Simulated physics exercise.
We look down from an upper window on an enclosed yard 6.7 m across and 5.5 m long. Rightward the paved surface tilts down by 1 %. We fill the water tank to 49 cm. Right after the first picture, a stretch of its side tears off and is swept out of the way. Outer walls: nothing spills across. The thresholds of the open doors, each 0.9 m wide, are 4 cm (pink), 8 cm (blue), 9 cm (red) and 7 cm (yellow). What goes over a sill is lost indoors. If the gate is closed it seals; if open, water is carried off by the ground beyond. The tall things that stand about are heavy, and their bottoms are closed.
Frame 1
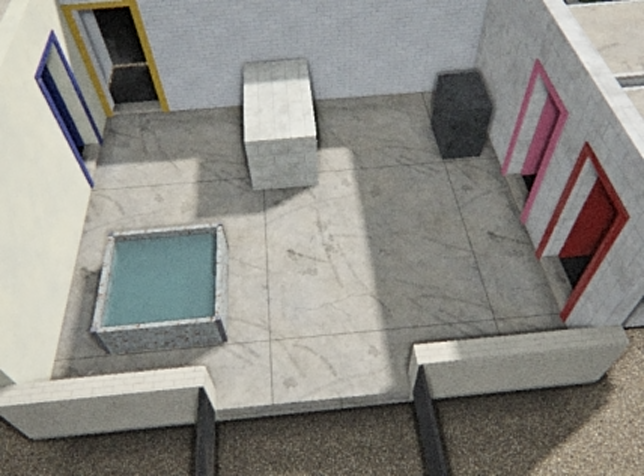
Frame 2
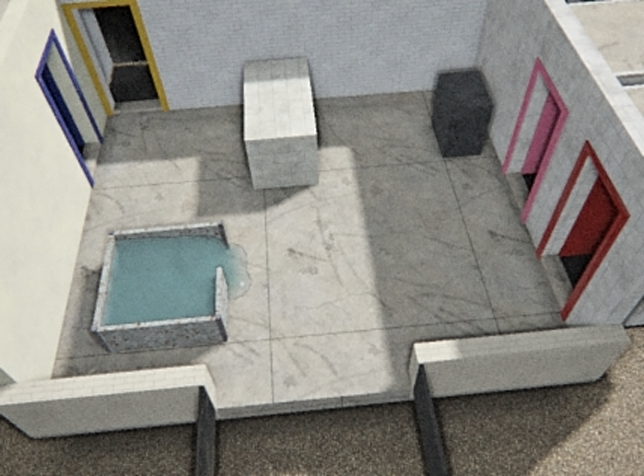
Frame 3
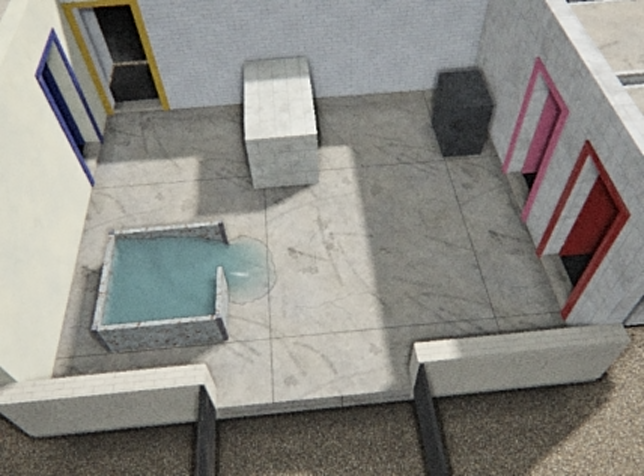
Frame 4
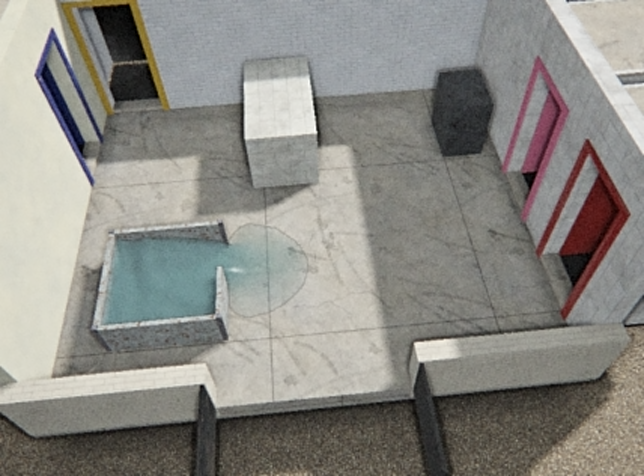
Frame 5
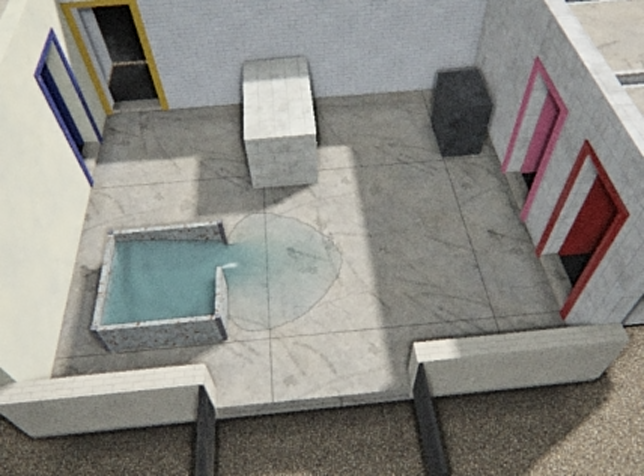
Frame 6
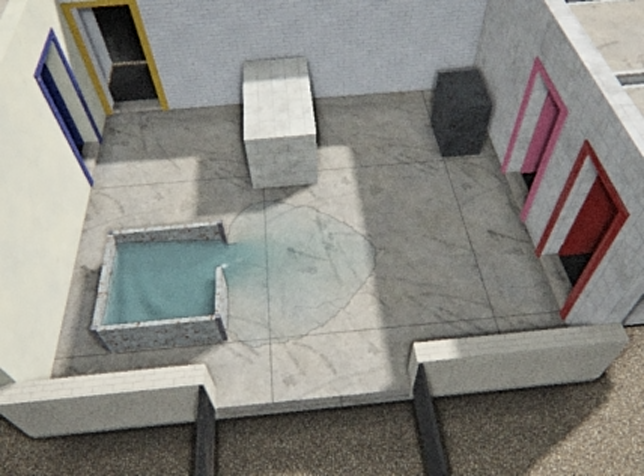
Stone water tank in a walled courtyard losing part of its right side, water pouring through the gap and spreading rightward across the paving.
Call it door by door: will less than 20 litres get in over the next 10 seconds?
Pink door - no, 20 litres or more; blue door - yes, less; red door - yes, less; yellow door - yes, less.
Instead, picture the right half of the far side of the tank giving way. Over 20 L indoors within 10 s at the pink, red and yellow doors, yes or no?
Note: Pink short of the mark, red short of the mark, yellow beyond the mark.
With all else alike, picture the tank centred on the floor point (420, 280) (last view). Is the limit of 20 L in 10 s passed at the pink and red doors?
Result - pink door exceeds it, red door exceeds it.
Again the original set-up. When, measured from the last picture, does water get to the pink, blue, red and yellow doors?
Pink 1.4 s, blue not in the 10 s, red 1.4 s, yellow not within the 10 s.
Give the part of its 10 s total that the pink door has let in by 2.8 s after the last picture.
I'd put it at about 35 per cent by that point.
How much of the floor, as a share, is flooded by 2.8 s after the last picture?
Covered: Roughly 50 per cent.
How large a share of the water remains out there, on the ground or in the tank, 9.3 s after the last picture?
I'd put it at some 86 percent still there.
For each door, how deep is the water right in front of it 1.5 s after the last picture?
In centimetres, the pink door has 6, the blue door 0, the red door 5 and the yellow door 0.
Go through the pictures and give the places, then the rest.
Still water, 49 cm deep, in the water tank at (163, 277), in the first picture.
The front is at (237, 293), 0.5 m from the gap at (223, 264); 0.1 m2 of floor is under water; 49 cm left at the back of the water tank, in the second picture.
Water pours out at (223, 264) and has run 0.7 m, to (263, 290); typically 8 cm deep outside, 49 cm at the water tank's back, in the third picture.
The front is at (301, 272), 1.1 m from the gap at (223, 263); 1.2 m2 of floor is under water; 48 cm left at the back of the water tank, in the fourth picture.
The front is at (331, 250), 1.6 m from the gap at (222, 264); 2.0 m2 of floor is under water; 42 cm left at the back of the water tank, in the fifth picture.
The front is at (369, 253), 2.1 m from the gap at (222, 263); 3.0 m2 of floor is under water; 43 cm left at the back of the water tank, in the sixth picture.
Then, 0.7 s after the last picture water covers 25 % of the floor and is deepest (22 cm) near (237, 268); pink door not reached, blue door not reached, red door not reached, yellow door not reached.
Then, 1.5 s after the last picture water covers 45 % of the floor and is deepest (16 cm) near (237, 268); pink door 6 cm at the sill, 0 L in, blue door not reached, red door 5 cm at the sill, 0 L in, yellow door not reached.
Then, 2.8 s after the last picture water covers 50 % of the floor and is deepest (14 cm) near (557, 305); pink door 11 cm at the sill, 30 L in, blue door not reached, red door 11 cm at the sill, 5 L in, yellow door not reached.
Then, 5.3 s after the last picture water covers 50 % of the floor and is deepest (10 cm) near (509, 188); pink door 9 cm at the sill, 62 L in, blue door not reached, red door 8 cm at the sill, 8 L in, yellow door not reached.
Then, 9.3 s after the last picture water covers 55 % of the floor and is deepest (6 cm) near (469, 89); pink door 6 cm at the sill, 86 L in, blue door not reached, red door 6 cm at the sill, 8 L in, yellow door not reached.
